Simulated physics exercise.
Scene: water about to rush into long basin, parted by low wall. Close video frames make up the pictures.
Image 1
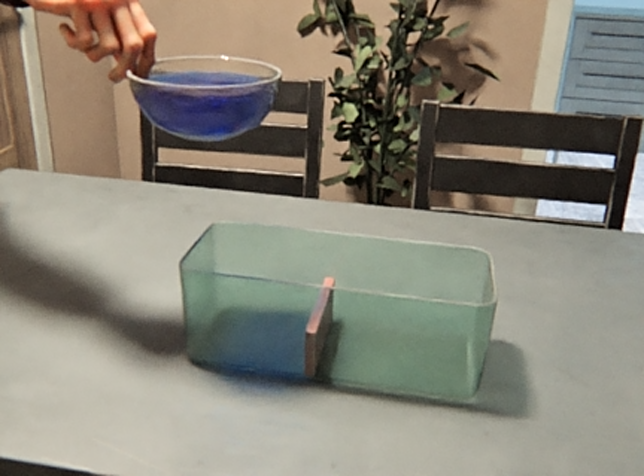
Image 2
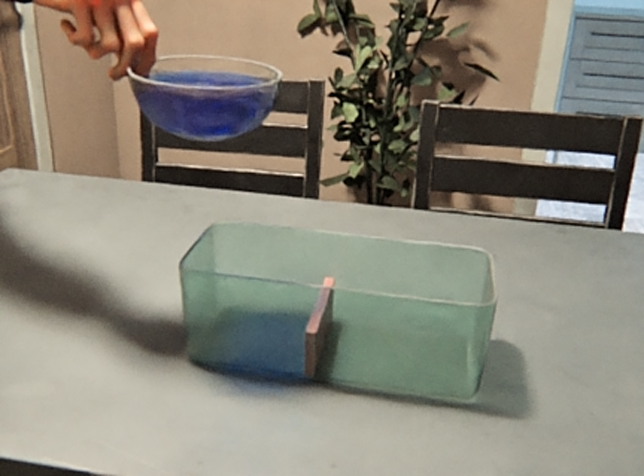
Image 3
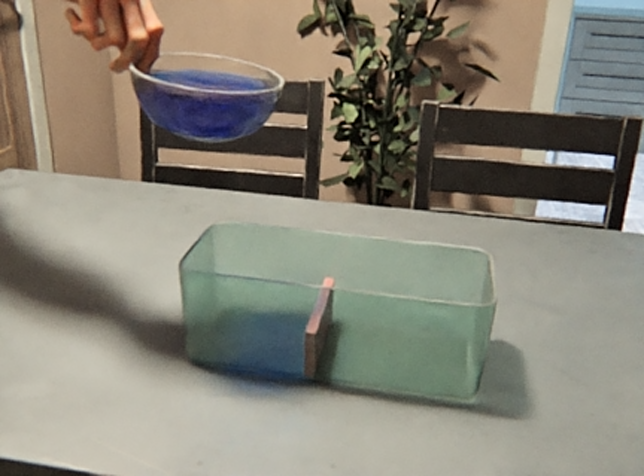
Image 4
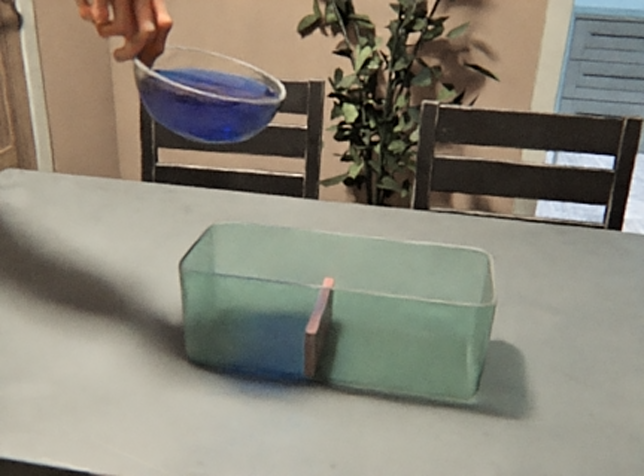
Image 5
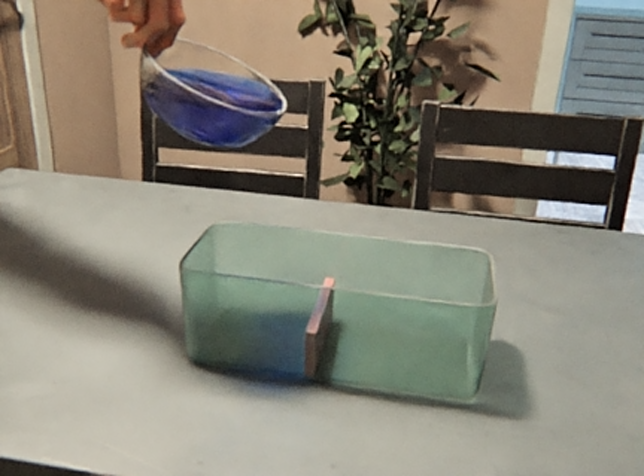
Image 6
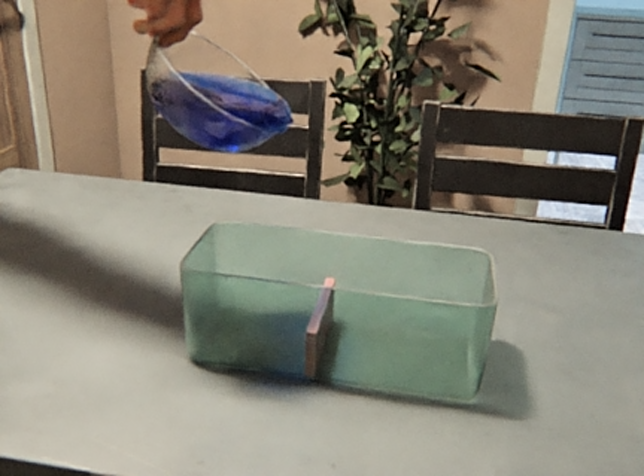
We see a hand holding a clear bowl of blue water above a long, clear greenish basin with a low dividing wall on a grey table. The hand tilts the bowl steadily to the right, and the water shifts toward its lowered rim.
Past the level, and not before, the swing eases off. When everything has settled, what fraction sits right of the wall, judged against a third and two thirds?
The share right of the wall is a middling part, a third to two thirds.
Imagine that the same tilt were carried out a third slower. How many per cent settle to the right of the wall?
Close to 55 out of every hundred.
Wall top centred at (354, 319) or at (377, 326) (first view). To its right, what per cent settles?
Around 20 percent in try one and around 20 percent in try two.
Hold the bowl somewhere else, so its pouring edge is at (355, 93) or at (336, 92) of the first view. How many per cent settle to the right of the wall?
Start one gives some 90 %, start two some 85 %.
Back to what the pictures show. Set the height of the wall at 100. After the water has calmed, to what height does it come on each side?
The left side ends up close to 30, the right side close to 20.
A moment on, the bowl is tipped right over and 4 per cent is still to pour, 18 is left of the wall and 33 right of it.
Next, the bowl is tipped right over and 0 per cent is still to pour, 52 is left of the wall and 44 right of it.
Then the bowl is tipped right over and 0 per cent is still to pour, 49 is left of the wall and 45 right of it.
Later the bowl is tipped right over and 0 per cent is still to pour, 49 is left of the wall and 45 right of it.
Finally, 50 per cent lies left of the wall, 45 right of it and 5 outside.
